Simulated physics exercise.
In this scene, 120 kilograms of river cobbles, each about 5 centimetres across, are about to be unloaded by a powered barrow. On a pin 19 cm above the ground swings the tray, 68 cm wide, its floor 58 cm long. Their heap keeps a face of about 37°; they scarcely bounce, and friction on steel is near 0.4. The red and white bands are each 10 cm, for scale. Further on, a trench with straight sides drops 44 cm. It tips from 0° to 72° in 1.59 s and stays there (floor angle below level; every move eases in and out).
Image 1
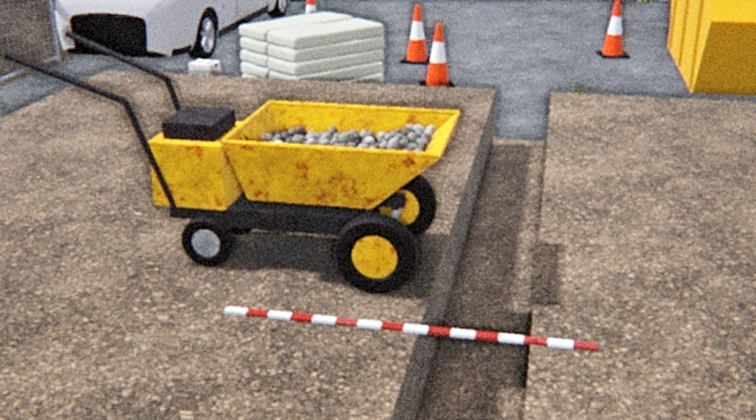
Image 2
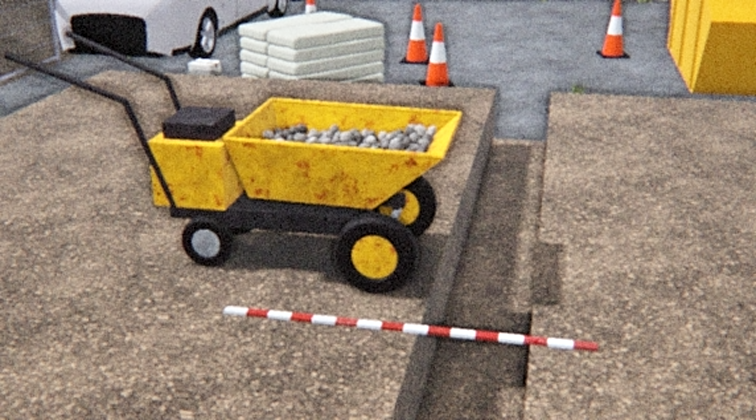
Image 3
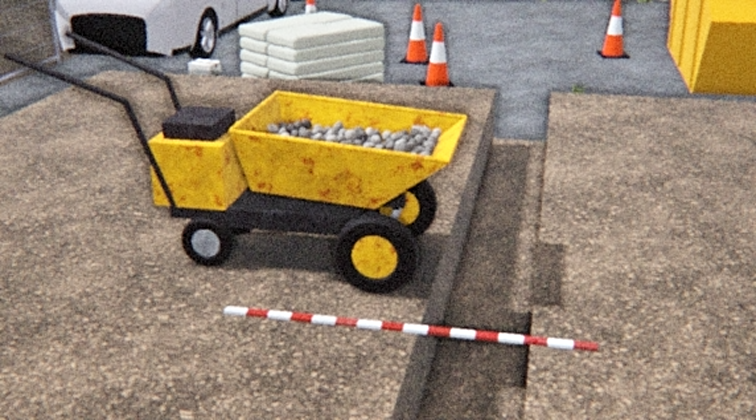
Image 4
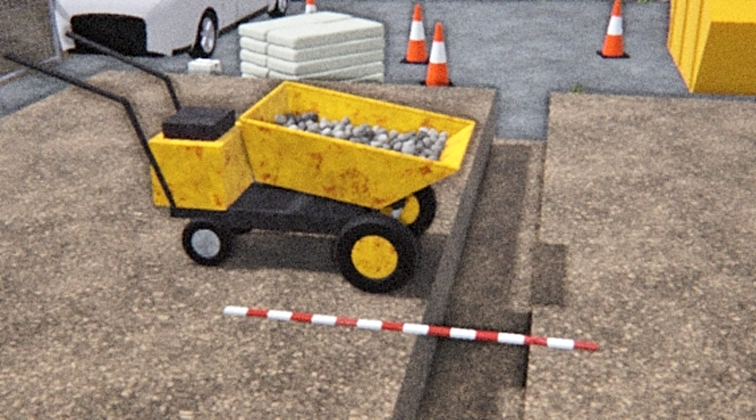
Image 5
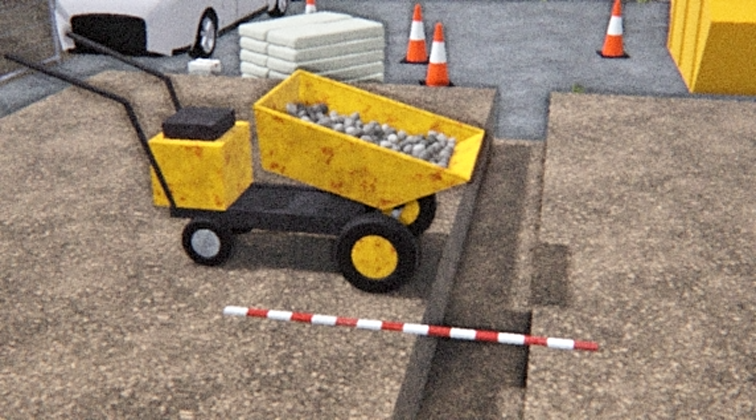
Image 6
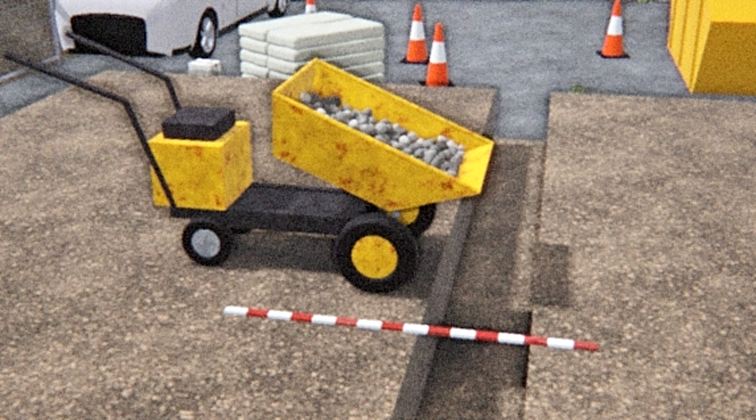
At first, a yellow powered barrow loaded with grey stones stands beside a straight-sided trench, its tray level behind a red and white banded pole on the ground. Then the tray's rear end lifts slowly and keeps rising, until the tray slopes clearly down to the right, with the stones still inside.
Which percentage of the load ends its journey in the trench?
Roughly 59 per cent.
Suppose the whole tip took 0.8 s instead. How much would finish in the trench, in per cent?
It would come to roughly 50 per cent.
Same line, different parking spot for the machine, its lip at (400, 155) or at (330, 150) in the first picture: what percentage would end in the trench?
Roughly 100 in a hundred from the first, 60 in a hundred from the second.
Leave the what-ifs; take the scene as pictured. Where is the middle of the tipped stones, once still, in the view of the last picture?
Their middle ends up near (523, 338).
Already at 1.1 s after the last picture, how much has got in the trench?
Approx. 30 % of the load.
Then, 0.6 s after the last picture the floor is at 61°, 100 % in the tray; the foremost stones are at (510, 234).
Then, 1.1 s after the last picture the floor is at 72°, 38 % in the tray, 31 % in the trench, 32 % past the trench; the foremost stones are at (634, 285).
Then, 1.4 s after the last picture the floor is at 72°, 5 % in the tray, 53 % in the trench, 43 % past the trench; the foremost stones are at (703, 289).
Then, 3.4 s after the last picture the floor is at 72°, 0 % in the tray, 59 % in the trench, 41 % past the trench; the foremost stones are at (728, 288).
